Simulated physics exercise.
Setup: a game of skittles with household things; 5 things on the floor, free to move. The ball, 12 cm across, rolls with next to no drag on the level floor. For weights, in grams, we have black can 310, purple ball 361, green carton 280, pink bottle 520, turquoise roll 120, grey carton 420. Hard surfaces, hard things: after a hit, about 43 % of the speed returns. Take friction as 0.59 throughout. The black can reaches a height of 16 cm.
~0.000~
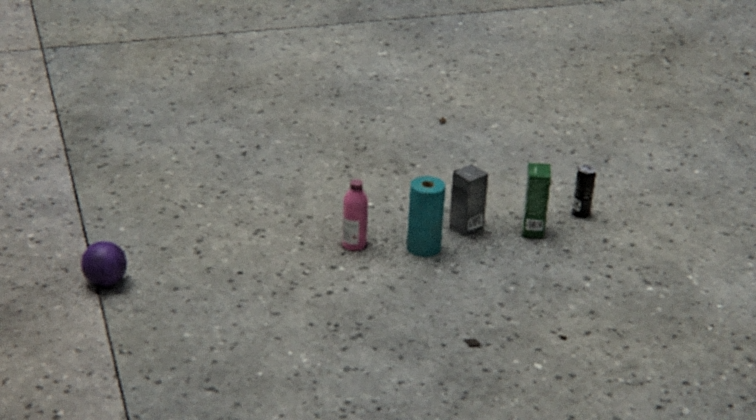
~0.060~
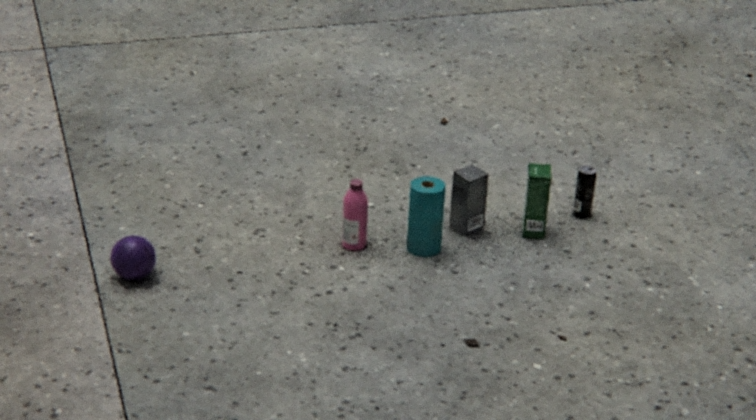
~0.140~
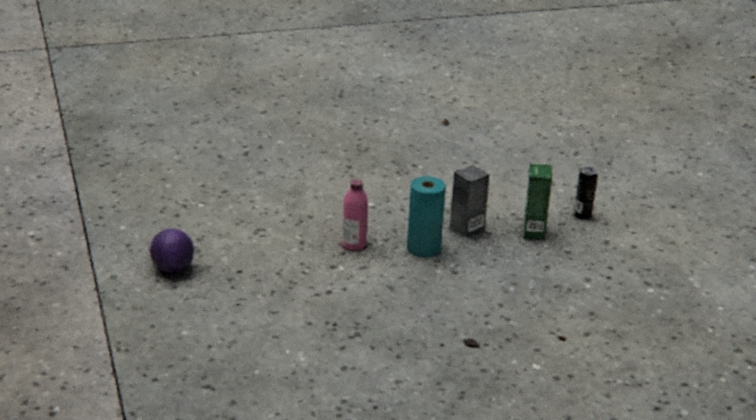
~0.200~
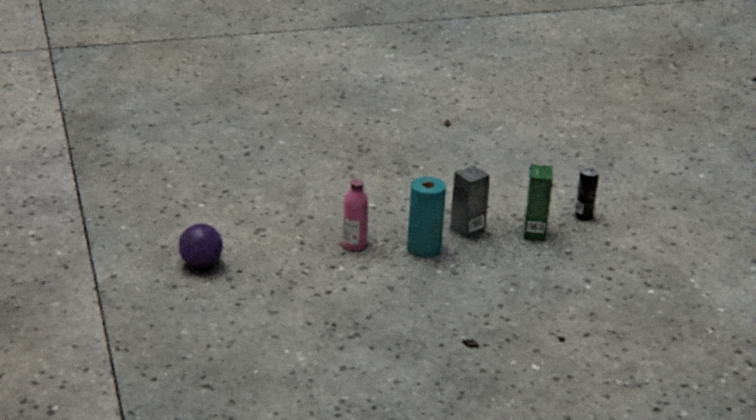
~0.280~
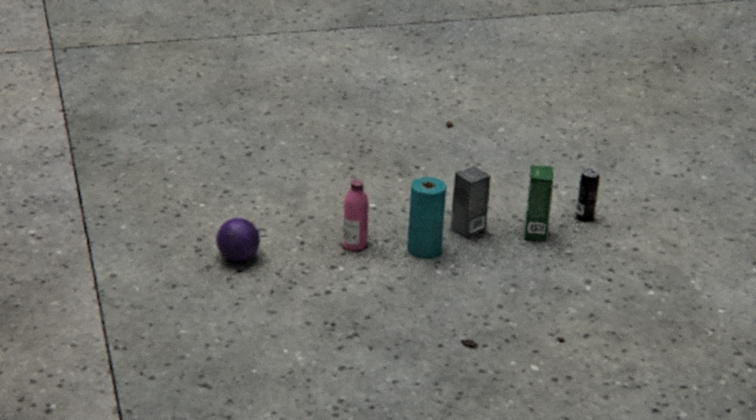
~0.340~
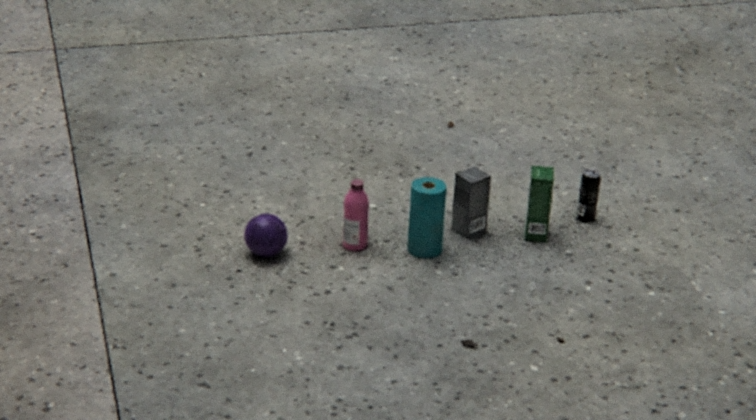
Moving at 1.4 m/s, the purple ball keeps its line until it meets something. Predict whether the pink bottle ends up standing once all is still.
Oh, it's down.
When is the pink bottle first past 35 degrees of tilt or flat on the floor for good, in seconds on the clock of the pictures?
Answer: Near 0.7 s.
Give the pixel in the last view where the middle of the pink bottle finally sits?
About (395, 213).
After 0.74 s, ball has run 70 cm; purple ball near (341, 213); pink bottle 36° off upright near (386, 213).
After 1.34 s, ball has run 90 cm; purple ball near (382, 183); pink bottle on its side near (401, 220); turquoise roll 7° off upright.
After 2.14 s, ball has run 117 cm; purple ball near (431, 148); pink bottle on its side near (396, 215); turquoise roll moved 4 cm.
After 3.24 s, ball has run 155 cm; purple ball near (489, 106); pink bottle on its side near (395, 213); turquoise roll moved 4 cm.
In the end (4.0 s), toppled on the floor, pink bottle; the other 4 under 8 cm from the start. At the end, from the last picture's camera, pink bottle near (395, 213).
